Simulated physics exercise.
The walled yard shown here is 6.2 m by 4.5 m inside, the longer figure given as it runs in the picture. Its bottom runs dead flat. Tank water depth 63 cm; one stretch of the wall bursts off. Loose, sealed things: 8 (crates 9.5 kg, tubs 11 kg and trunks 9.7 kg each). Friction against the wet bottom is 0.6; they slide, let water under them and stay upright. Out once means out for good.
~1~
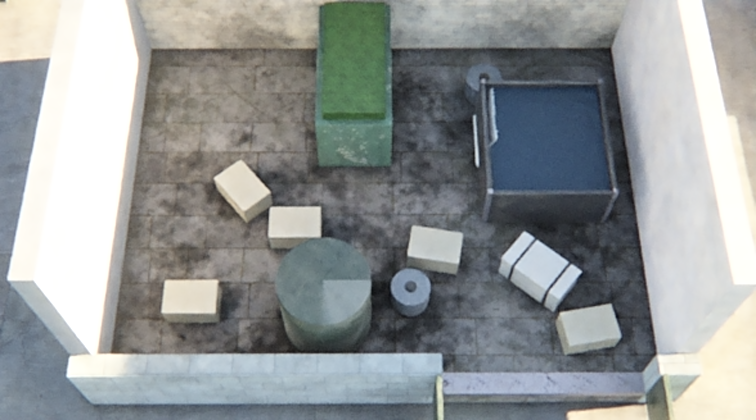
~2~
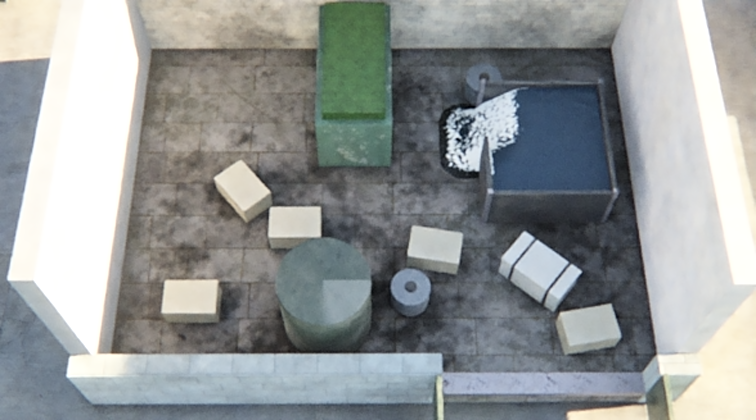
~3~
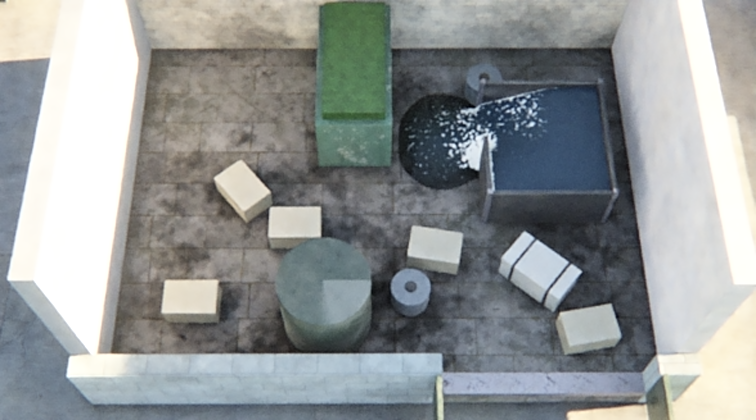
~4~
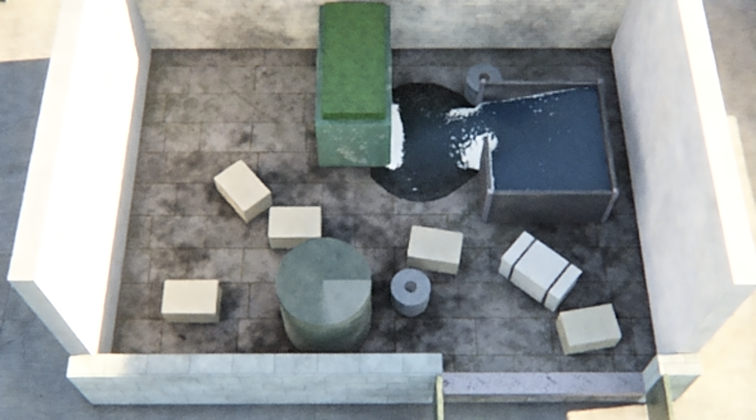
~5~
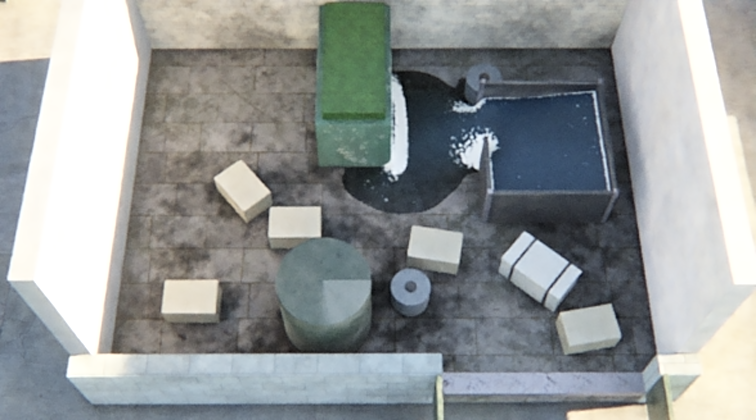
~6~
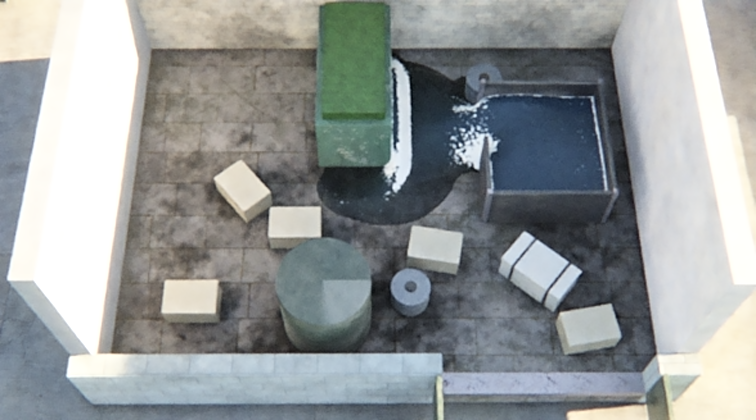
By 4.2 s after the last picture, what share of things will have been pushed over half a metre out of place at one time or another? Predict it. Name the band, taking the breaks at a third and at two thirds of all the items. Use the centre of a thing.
The answer is the middle band, one to two thirds.
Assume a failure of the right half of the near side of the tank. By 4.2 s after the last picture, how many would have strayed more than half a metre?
That gives 2 of them.
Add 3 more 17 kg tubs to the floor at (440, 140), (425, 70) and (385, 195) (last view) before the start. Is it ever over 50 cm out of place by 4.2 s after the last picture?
One after another they come out above it, above it, above it.
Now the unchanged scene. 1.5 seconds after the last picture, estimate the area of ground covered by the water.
Wet: Near 14 m2.
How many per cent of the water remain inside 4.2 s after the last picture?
Somewhere near 98 percent, give or take.
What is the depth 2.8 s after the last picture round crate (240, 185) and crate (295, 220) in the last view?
I'd put it at 2 cm and 4 cm respectively.
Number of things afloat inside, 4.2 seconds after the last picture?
The number is 2.
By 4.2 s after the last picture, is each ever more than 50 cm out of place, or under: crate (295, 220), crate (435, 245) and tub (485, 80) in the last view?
One by one: Above the line; above the line; above the line.
Then, 0.4 s after the last picture 0 of 8 are over 50 cm from their spots; 0 afloat.
Then, 1.5 s after the last picture 0 of 8 are over 50 cm from their spots; 0 afloat.
Then, 2.8 s after the last picture 3 of 8 are over 50 cm from their spots; 1 afloat.
Then, 4.2 s after the last picture 4 of 8 are over 50 cm from their spots, and 4 have been at some point; 2 afloat.
